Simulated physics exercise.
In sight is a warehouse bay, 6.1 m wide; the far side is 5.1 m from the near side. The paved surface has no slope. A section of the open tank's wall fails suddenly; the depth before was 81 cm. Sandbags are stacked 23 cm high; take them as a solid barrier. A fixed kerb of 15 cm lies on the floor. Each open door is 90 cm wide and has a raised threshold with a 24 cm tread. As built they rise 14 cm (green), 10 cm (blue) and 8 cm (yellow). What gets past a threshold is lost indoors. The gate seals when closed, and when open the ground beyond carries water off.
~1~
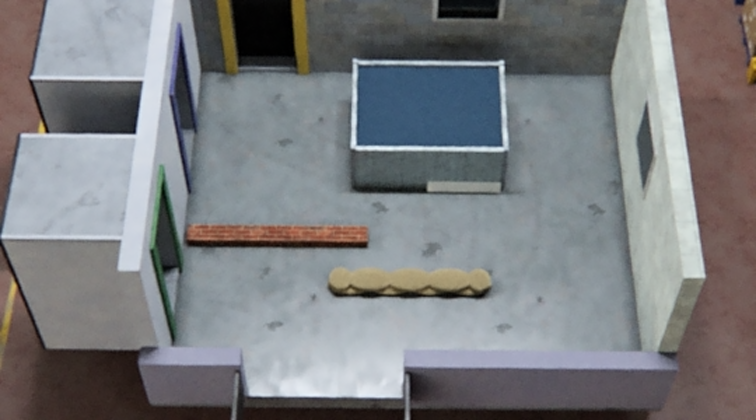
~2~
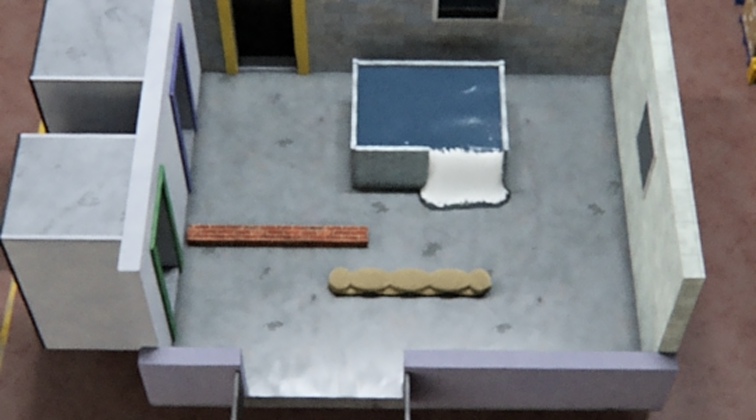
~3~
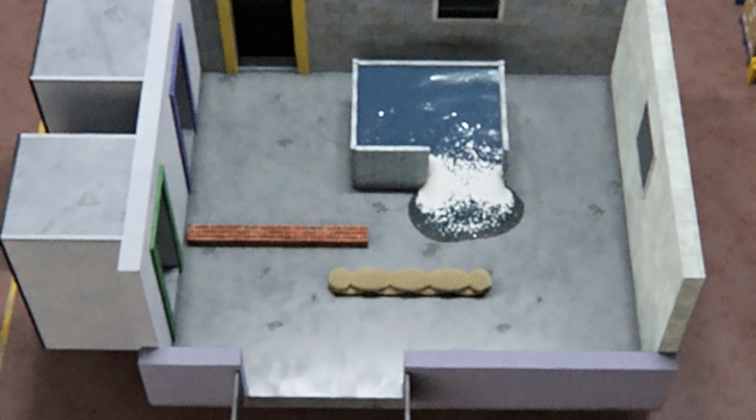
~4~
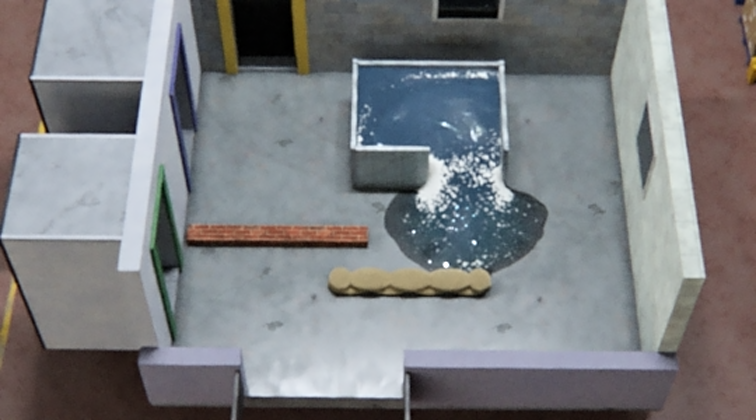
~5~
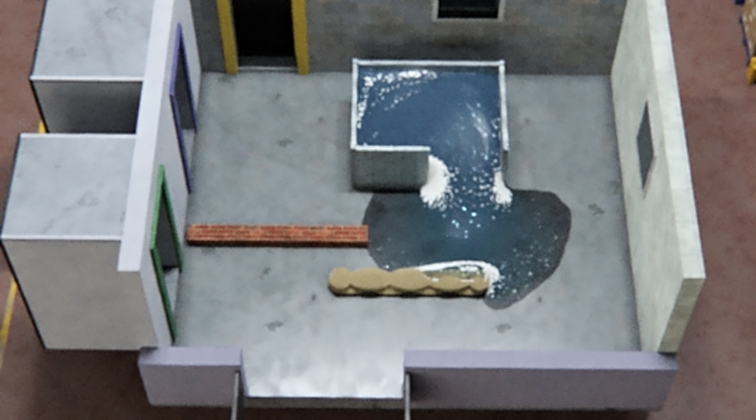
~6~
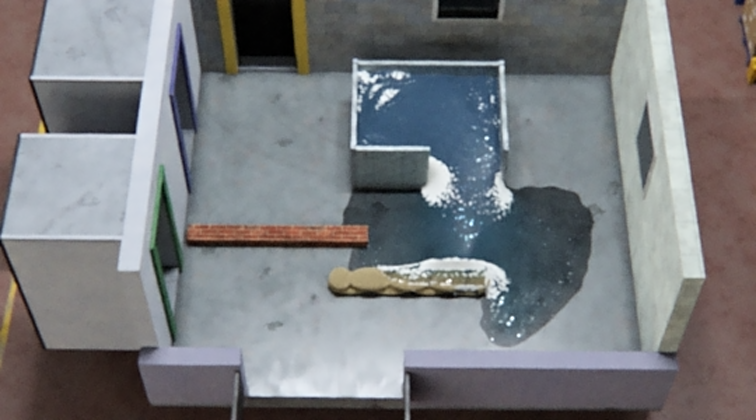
To begin with, a blue pool of water sits still in an open tank inside a walled bay, with a brick strip and sandbags on the dry floor. Water then bursts through the front wall's right side and spreads forward, washing over the sandbags' right part and around their right end.
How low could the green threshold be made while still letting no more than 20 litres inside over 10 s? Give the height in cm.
About 15 cm.
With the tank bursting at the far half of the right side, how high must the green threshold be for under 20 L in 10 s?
About 11.5 cm.
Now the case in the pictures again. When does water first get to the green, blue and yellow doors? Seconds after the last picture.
Arrival: Green 1.2 s, blue 2.0 s, yellow 5.0 s.
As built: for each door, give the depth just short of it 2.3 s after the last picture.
Depths in cm: Green 18, blue 1, yellow 0.
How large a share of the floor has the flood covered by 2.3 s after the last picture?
About 50 per cent.
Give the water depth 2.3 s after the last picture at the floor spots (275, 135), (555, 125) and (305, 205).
In that order: 0, 0 and 1 cm.
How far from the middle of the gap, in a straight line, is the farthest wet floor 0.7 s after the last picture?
Some 3.8 m out.
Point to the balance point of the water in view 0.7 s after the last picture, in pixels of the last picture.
At about (446, 190).
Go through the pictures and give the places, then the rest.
The first picture shows still water, 81 cm deep, in the open tank at (429, 108); the green door at (167, 260) is dry.
In the second picture, the front is at (434, 206), 0.4 m from the gap at (464, 171); 0.3 m2 of floor is wet, 81 cm left at the back.
In the third picture, the gap is at (464, 174), the front 0.8 m out at (435, 235); the back of the open tank holds 80 cm.
In the fourth picture, the front is at (449, 272), 1.4 m from the gap at (464, 176); 2.2 m2 of floor is wet, 73 cm left at the back.
In the fifth picture, water pours out at (464, 176) and has run 1.9 m, to (499, 304); about 6 cm deep outside, 68 cm at the back.
In the sixth picture, water pours out at (464, 175) and has run 2.5 m, to (510, 340); about 5 cm deep outside, 69 cm at the back; the green door at (167, 260), 4.3 m from the gap, is still 2.5 m from the nearest water.
Then, 0.7 s after the last picture water covers 40 % of the floor, deepest (42 cm) near (462, 273); it has not reached the green door.
Then, 2.3 s after the last picture water covers 50 % of the floor, deepest (28 cm) near (572, 309); 18 cm at the green door, 5 litres in over its 14 cm threshold.
Then, 9.3 s after the last picture water covers 95 % of the floor, deepest (12 cm) near (175, 328); 12 cm at the green door, 36 litres in over its 14 cm threshold.
At the green door as built, the water peaked near 19 cm, 2.1 s after the last picture.
With a threshold of 13.5 cm, 44 litres would have come in within the 10 s; with 19 cm, 2 litres. So under 20 litres takes about 15 cm.
